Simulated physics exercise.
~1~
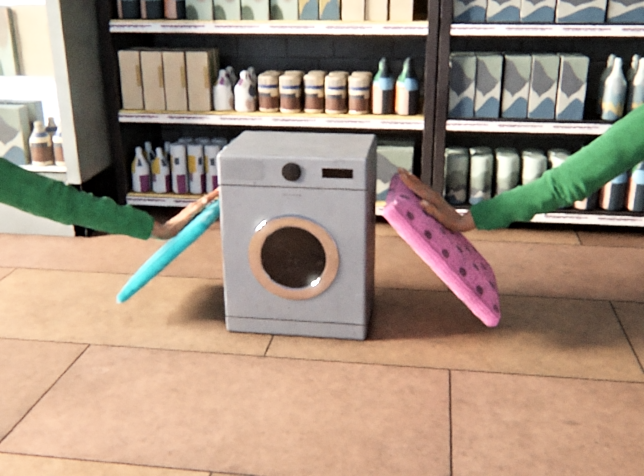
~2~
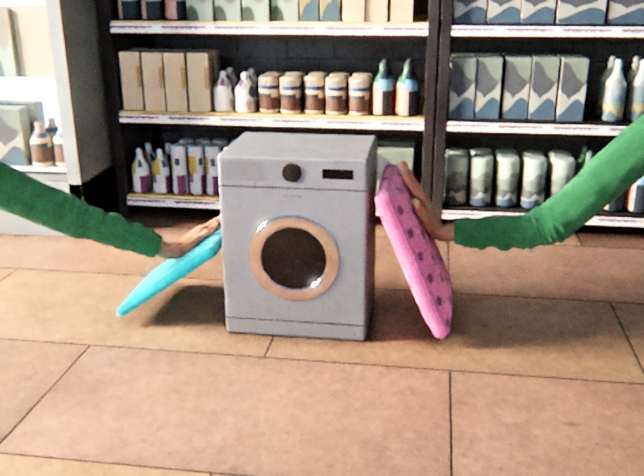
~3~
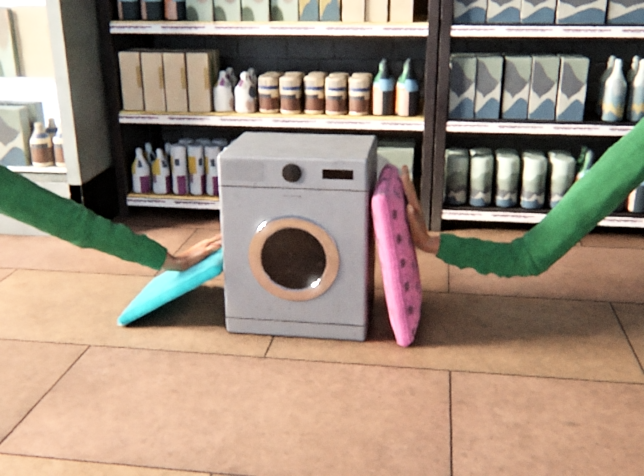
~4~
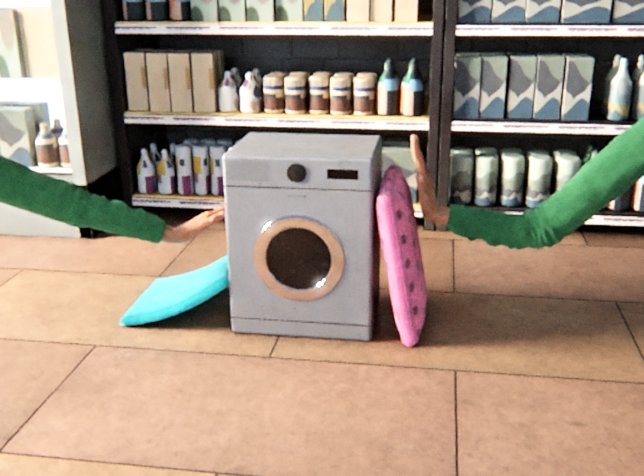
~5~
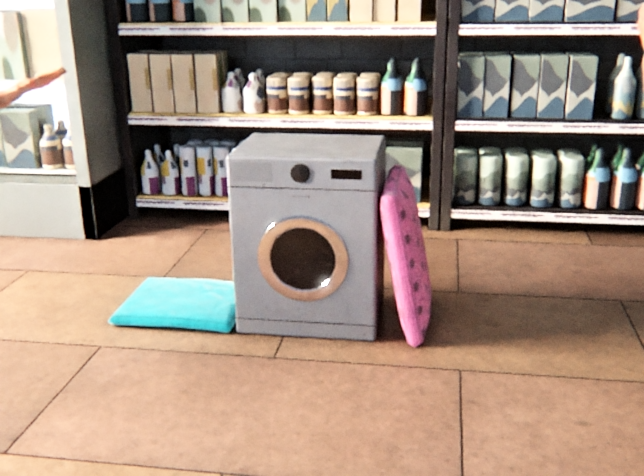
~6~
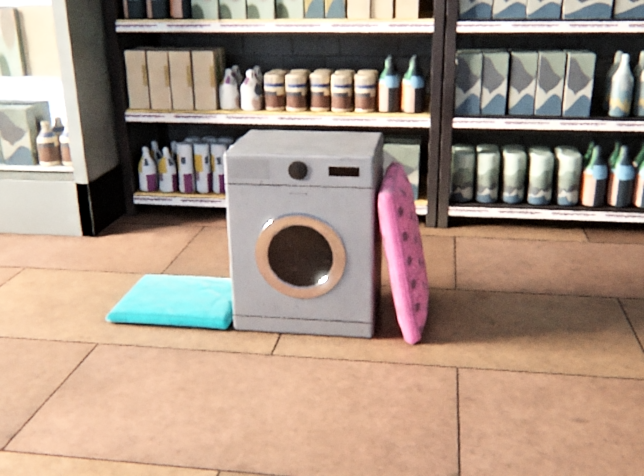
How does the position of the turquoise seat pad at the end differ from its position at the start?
At the start it is held up at a slant by a hand on the left side of the grey machine. At the end it is lower down, lying flat on the floor to the left of the machine.
